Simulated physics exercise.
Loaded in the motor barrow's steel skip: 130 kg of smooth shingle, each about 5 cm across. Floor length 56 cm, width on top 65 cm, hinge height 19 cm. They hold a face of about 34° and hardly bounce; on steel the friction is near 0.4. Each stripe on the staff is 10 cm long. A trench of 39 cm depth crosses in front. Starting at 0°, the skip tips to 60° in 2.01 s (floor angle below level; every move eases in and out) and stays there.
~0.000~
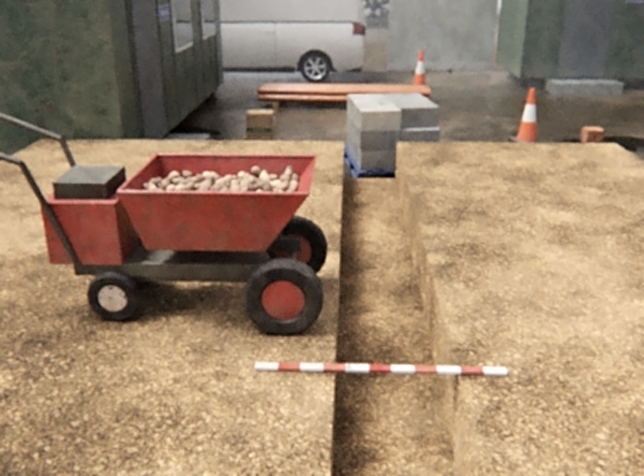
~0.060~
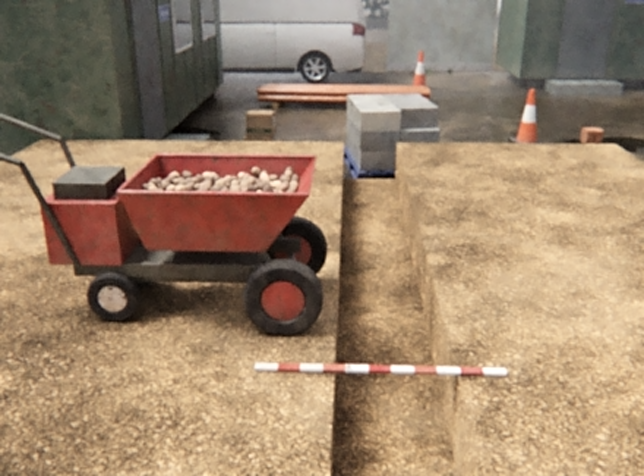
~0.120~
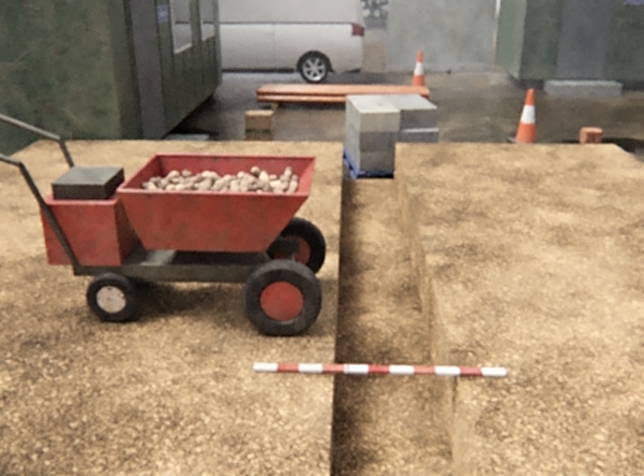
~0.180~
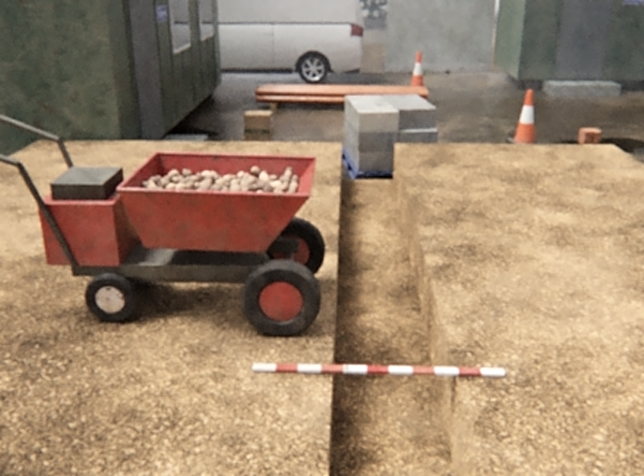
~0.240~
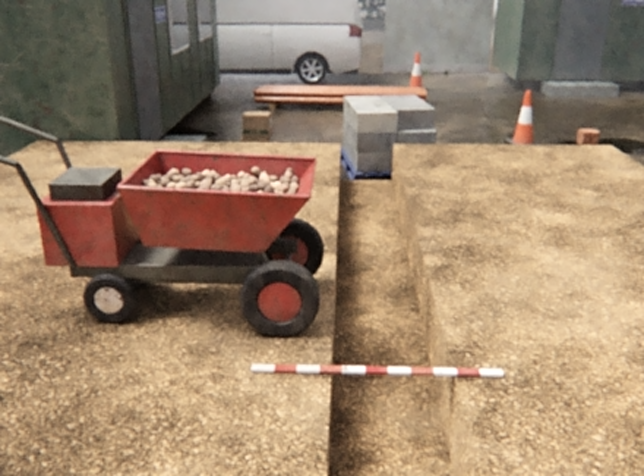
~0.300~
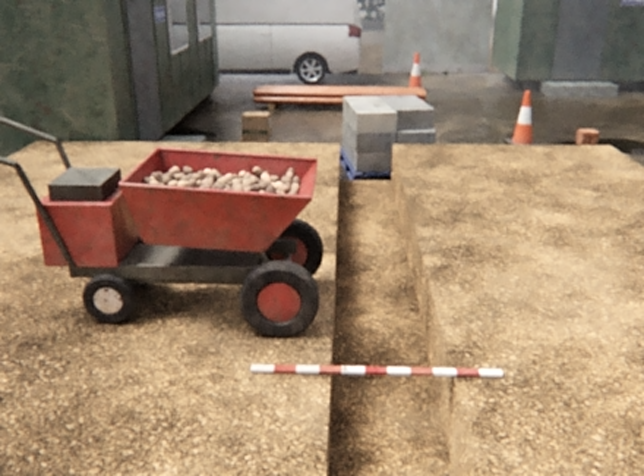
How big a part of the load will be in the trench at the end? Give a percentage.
About 66 per cent.
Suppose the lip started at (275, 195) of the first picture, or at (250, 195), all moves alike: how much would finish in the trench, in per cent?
About 80 and 80 per cent.
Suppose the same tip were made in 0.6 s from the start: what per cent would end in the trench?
Then about 45 per cent.
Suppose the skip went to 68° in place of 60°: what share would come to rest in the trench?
It would be near 75 per cent.
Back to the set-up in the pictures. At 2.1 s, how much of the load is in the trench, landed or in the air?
About 25 per cent by then.
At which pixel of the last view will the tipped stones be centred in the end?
Their middle is at about (407, 364).
After 1.5 s the floor is at 51°; 100 % in the skip; the foremost stones are at (374, 234).
After 2.1 s the floor is at 60°; 72 % in the skip, 23 % in the trench, 5 % past the trench; the foremost stones are at (472, 311).
After 2.5 s the floor is at 60°; 52 % in the skip, 36 % in the trench, 12 % past the trench; the foremost stones are at (535, 317).
After 4.4 s the floor is at 60°; 21 % in the skip, 66 % in the trench, 13 % past the trench; the foremost stones are at (566, 323).
